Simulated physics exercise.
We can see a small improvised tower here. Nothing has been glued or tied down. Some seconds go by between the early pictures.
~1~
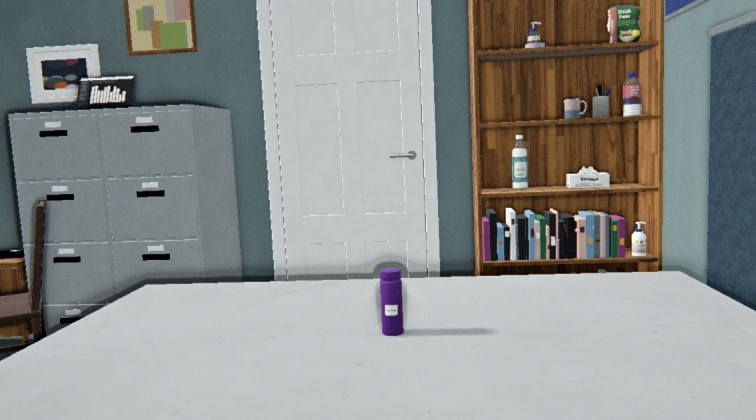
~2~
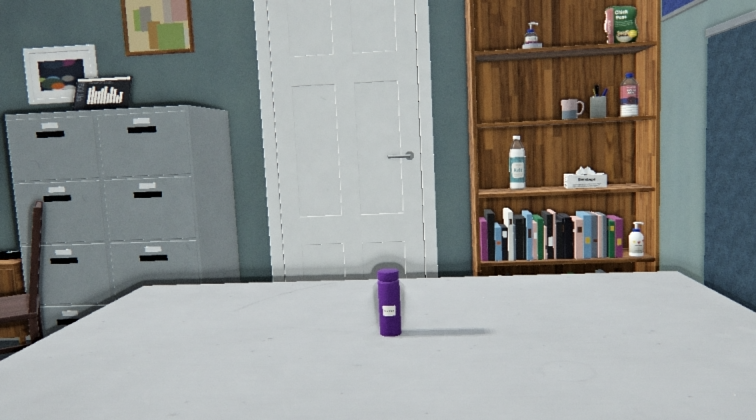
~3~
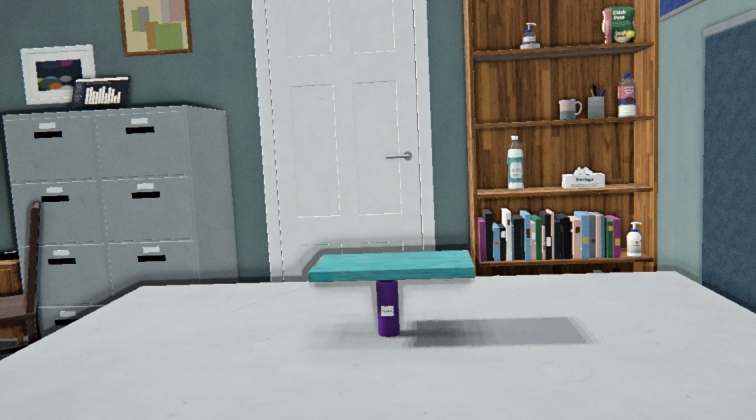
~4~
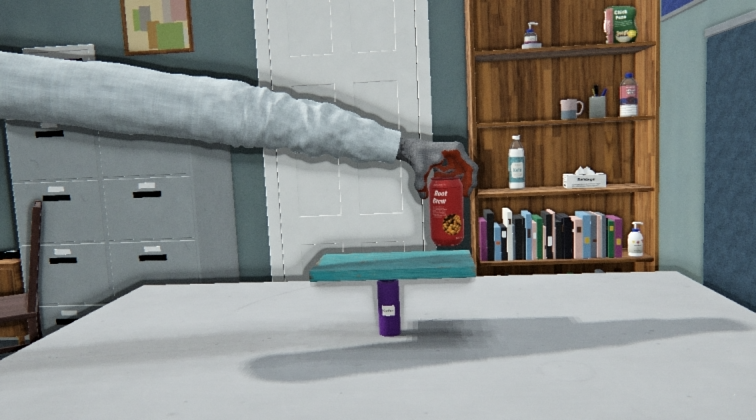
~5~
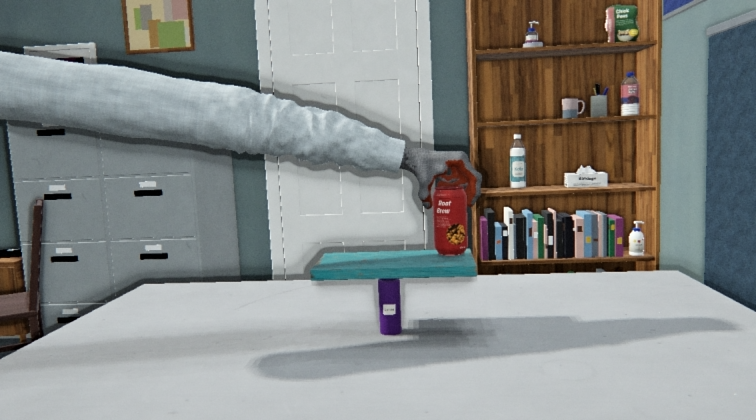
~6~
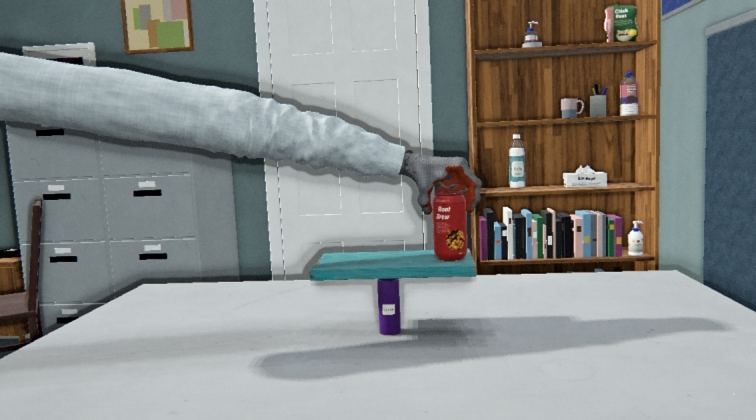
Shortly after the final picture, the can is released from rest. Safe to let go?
Turns out something tips or drops there.
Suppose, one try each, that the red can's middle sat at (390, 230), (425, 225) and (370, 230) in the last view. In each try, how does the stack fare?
With the first release it stays steady; with the second it tips over; with the third it stays steady.
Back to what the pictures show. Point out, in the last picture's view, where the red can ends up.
End position: Approximately (512, 311).
Then, 0.40 s past the last view, red can now fallen; turquoise board rocked 55° from its first pose.
Then, 0.60 s past the last view, turquoise board now fallen; purple shaker rocked 35° from its first pose.
Then, 0.70 s past the last view, purple shaker now fallen.
Finally, fallen, turquoise board, red can and purple shaker. Final places as the last picture's camera would see them, red can near (512, 311). The stack comes apart.
